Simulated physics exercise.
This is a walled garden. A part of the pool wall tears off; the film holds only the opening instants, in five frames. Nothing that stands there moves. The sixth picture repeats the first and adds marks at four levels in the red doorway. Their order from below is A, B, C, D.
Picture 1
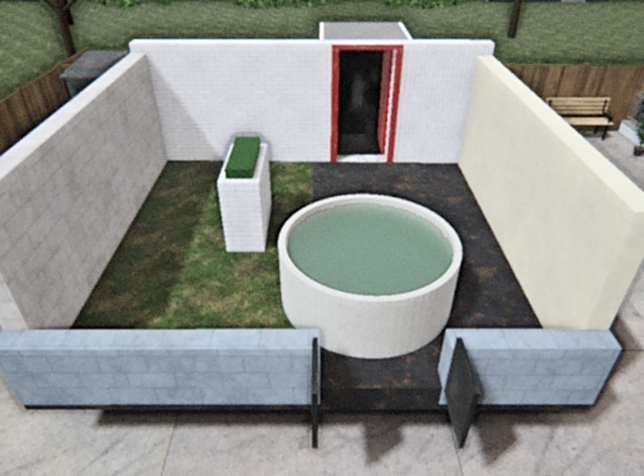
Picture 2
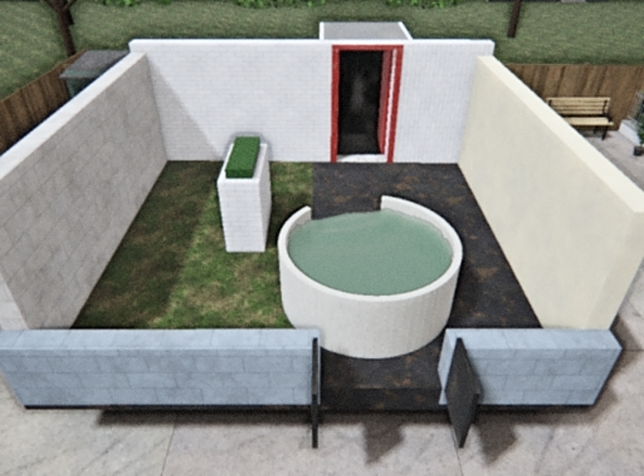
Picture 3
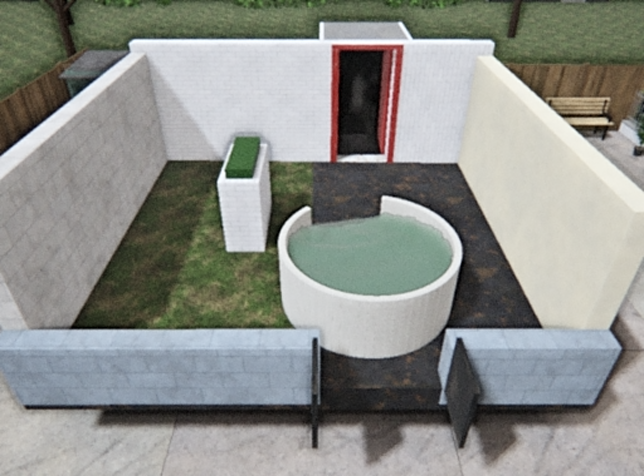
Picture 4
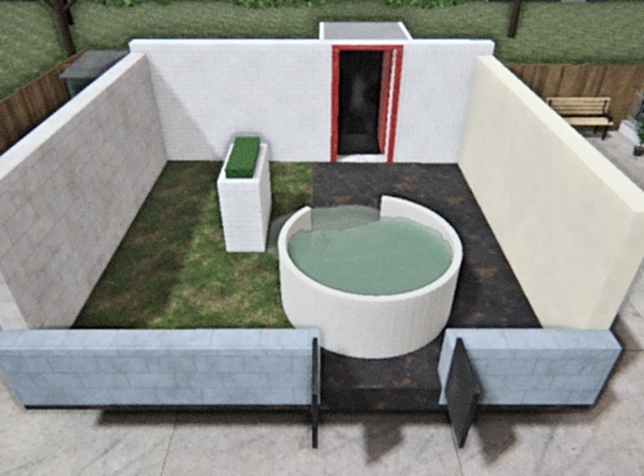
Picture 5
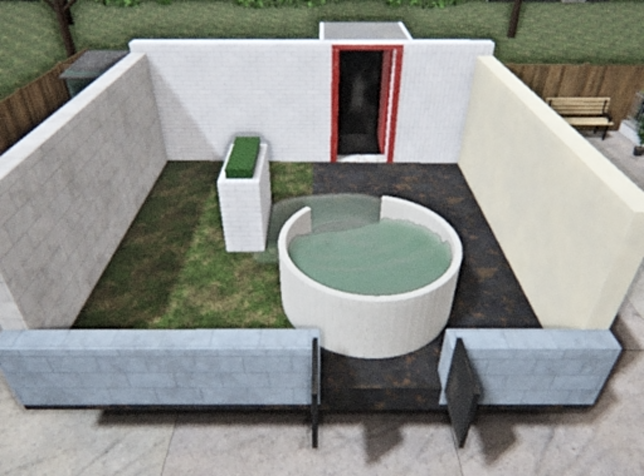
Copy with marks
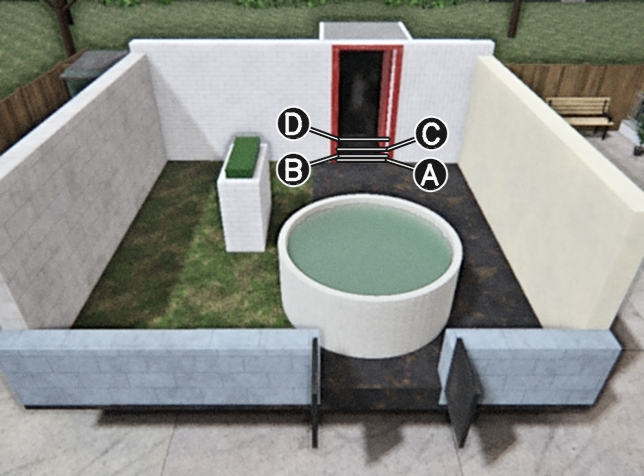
In the video, a round white pool of green water sits in a walled garden with a red doorway; a gap appears in its back rim, and water flows out through it, spreading across the ground behind toward the left.
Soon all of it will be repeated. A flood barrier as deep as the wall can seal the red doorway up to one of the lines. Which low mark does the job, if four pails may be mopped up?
C.
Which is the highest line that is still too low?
That is line B.
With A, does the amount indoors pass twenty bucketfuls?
Yes, clearly.
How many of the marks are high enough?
Two of the four.
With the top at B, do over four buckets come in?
Yes, that goes wrong.
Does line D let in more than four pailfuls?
No.
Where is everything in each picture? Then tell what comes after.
The first frame shows water in the pool at rest, its middle at (369, 246); foot of the red doorway at (361, 162); open gate at (384, 326).
In the second frame, water covers 2 % of the ground, its front hidden from here.
In the third frame, water covers 4 % of the ground, its front hidden from here.
In the fourth frame, water covers 9 % of the ground, its front hidden from here.
In the fifth frame, 13 % of the ground under water, visible out to (291, 200).
In white, A at (362, 160); B at (362, 155); C at (362, 149); D at (363, 139); from the bottom up A, B, C, D.
If A is chosen, dozens of bucketfuls pour in.
If B is chosen, about 14 bucketfuls get in.
If C is chosen, a bucket or two gets in.
If D is chosen, nothing gets over.
